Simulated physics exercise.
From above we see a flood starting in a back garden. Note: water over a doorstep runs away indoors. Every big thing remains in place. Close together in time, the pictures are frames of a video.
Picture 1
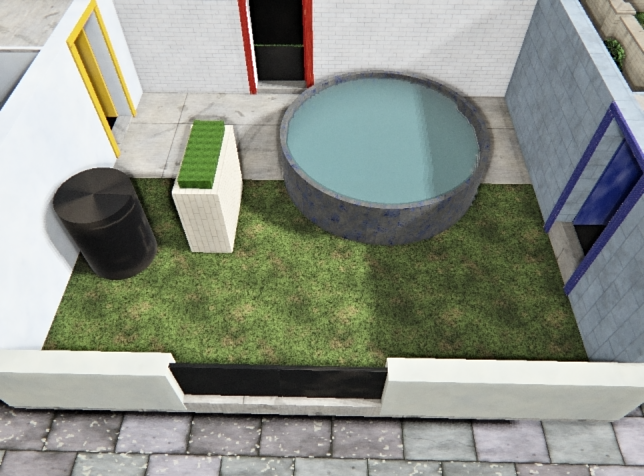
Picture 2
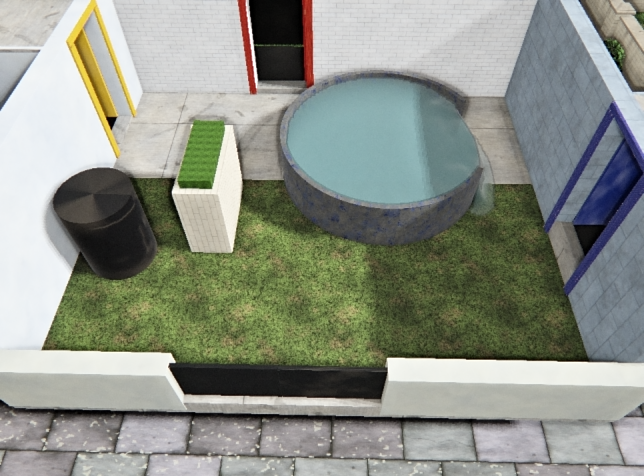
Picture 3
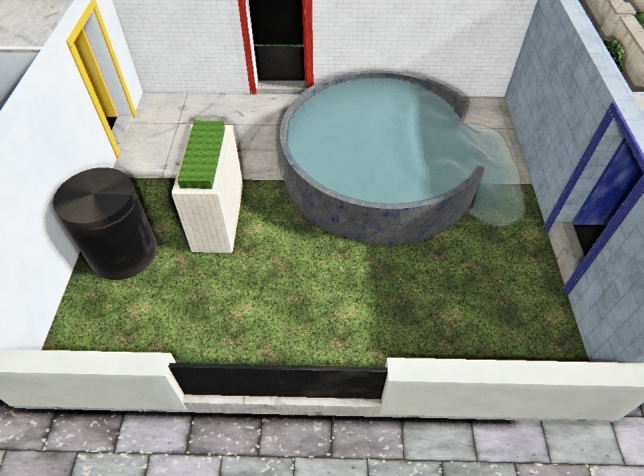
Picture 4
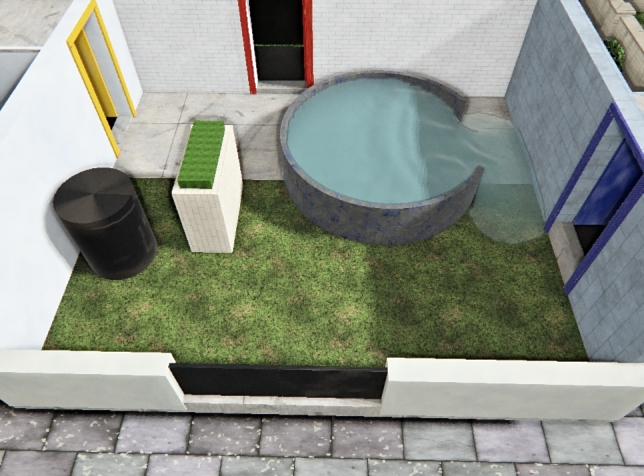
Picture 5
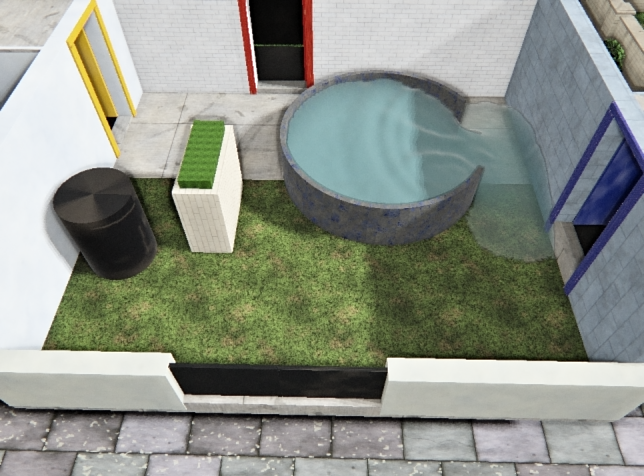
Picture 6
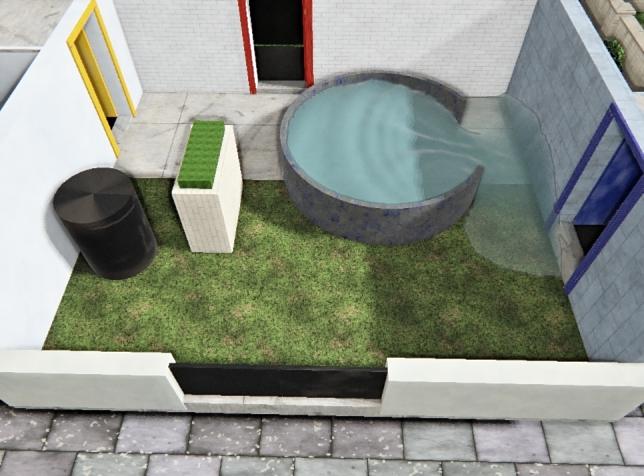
At the start, a round stone pool full of still water stands in a walled back garden. Its right side opens and water pours through the gap, spreading over the paving and grass. The flow widens to the blue-framed doorway's wall, while ripples cross the pool and the sheet creeps forward.
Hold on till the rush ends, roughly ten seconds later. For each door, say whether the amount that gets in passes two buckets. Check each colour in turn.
Blue door: No, yellow door: Yes, red door: No.
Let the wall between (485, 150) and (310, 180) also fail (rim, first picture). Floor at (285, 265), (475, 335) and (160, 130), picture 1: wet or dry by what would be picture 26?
Taken one by one: Sodden, then sodden, then unaffected.
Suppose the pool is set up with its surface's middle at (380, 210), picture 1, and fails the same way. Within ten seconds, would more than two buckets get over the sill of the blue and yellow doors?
Briefly, the blue door tops that amount and the yellow door tops that amount.
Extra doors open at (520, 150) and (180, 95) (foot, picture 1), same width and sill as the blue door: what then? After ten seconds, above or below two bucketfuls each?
Exceeds the threshold, stays below the threshold.
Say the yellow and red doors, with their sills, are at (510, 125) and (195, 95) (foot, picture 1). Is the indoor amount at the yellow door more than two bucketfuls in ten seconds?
Log - yellow door: Beyond the mark.
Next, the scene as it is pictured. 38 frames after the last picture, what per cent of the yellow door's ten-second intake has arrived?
Roughly 75 %.
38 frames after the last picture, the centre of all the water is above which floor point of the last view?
Around pixel (370, 204).
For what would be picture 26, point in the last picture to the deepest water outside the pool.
At about (418, 113).
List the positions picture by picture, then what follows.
In the first picture, the round pool at (383, 135) is whole and still.
In the second picture, water pours out at (474, 160) and has run to (474, 211).
In the third picture, water pours out at (474, 161) and has run to (505, 221).
In the fourth picture, water pours out at (474, 162) and has run to (545, 228).
In the fifth picture, the front is at (553, 252), out from the gap at (474, 162).
In the sixth picture, the front is at (560, 274), out from the gap at (474, 163).
A moment on, water covers 15 % of the floor; the blue door wet at the sill, nothing in, the yellow door not reached, the red door not reached.
Next, water covers 30 % of the floor; the blue door wet at the sill, nothing in, the yellow door not reached, the red door not reached.
Then, water covers 60 % of the floor; the blue door under two buckets in, the yellow door under two buckets in, the red door wet at the sill, nothing in.
Later, water covers 95 % of the floor; the blue door under two buckets in, the yellow door far over two buckets in, the red door wet at the sill, nothing in.
In the end, water covers 100 % of the floor; the blue door under two buckets in, the yellow door far over two buckets in, the red door wet at the sill, nothing in.
